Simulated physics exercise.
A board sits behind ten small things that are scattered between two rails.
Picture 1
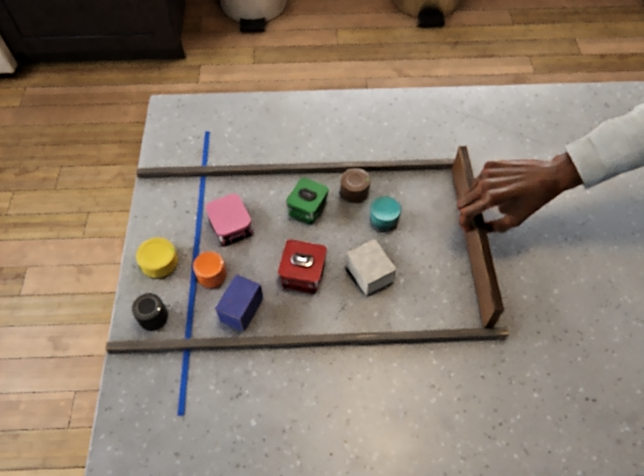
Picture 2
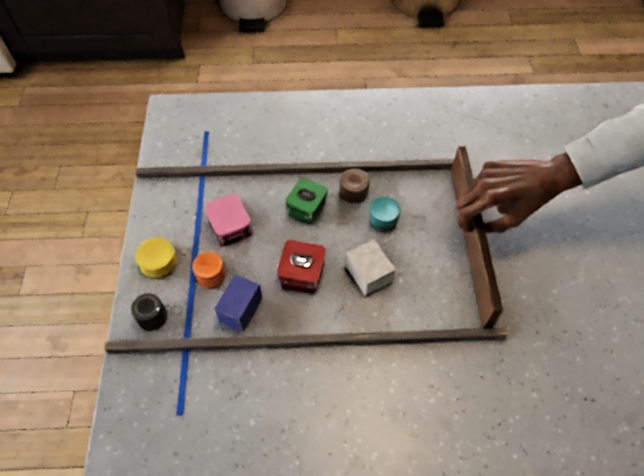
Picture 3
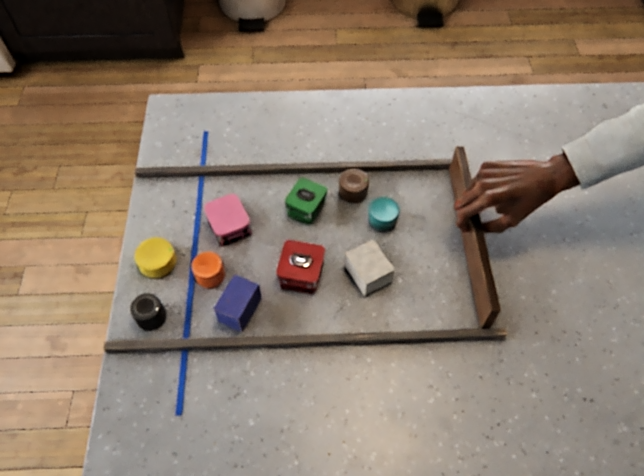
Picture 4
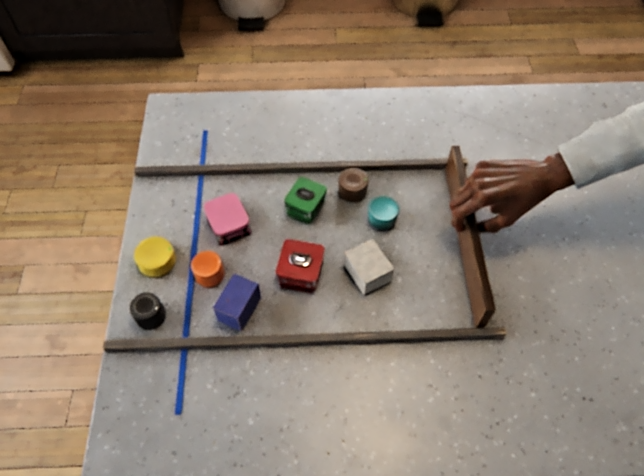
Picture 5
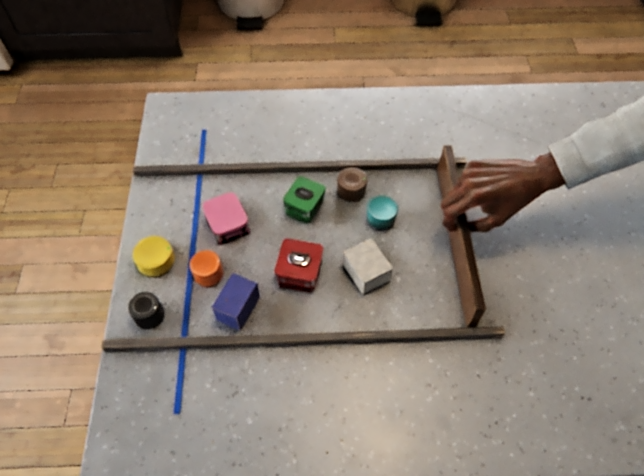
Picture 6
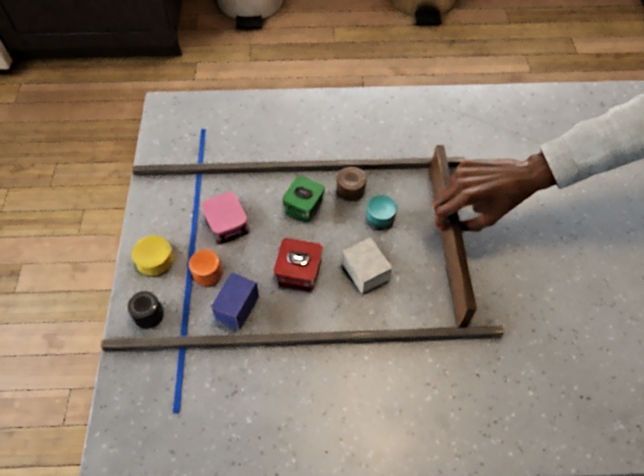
The footage shows colorful blocks and round lids scattered between two rails on a speckled counter, with blue tape crossing near the left end, as a hand slides a brown board slightly left without touching the objects, which stay still.
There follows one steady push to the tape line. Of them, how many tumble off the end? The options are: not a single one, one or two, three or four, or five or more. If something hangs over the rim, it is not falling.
My answer: One or two.
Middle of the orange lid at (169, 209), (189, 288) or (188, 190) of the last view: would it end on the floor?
Orange lid: Stays put; stays put; stays put.
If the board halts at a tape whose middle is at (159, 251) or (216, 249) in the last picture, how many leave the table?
Down on the floor: 4 and 0.
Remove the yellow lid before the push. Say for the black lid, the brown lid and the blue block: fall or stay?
Black lid: Still there. Brown lid: Still there. Blue block: Still there.
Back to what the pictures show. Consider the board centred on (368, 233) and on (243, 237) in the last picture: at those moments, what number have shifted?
First position 3; second position 9.
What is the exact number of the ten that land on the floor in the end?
Altogether the count is 2.
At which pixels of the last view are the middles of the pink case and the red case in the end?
The pink case at (136, 231), the red case at (133, 271).
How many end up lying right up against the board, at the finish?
It ends up touching 4.
Soon after, none off yet; yellow lid at rest near (153, 256); black lid at rest near (146, 310); orange lid at rest near (206, 268).
Then, none off yet; yellow lid moved about its own width near (127, 248); black lid at rest near (146, 310); orange lid moved well along near (136, 273).
At rest, the number that fall off is one or two; fallen, orange lid and yellow lid.
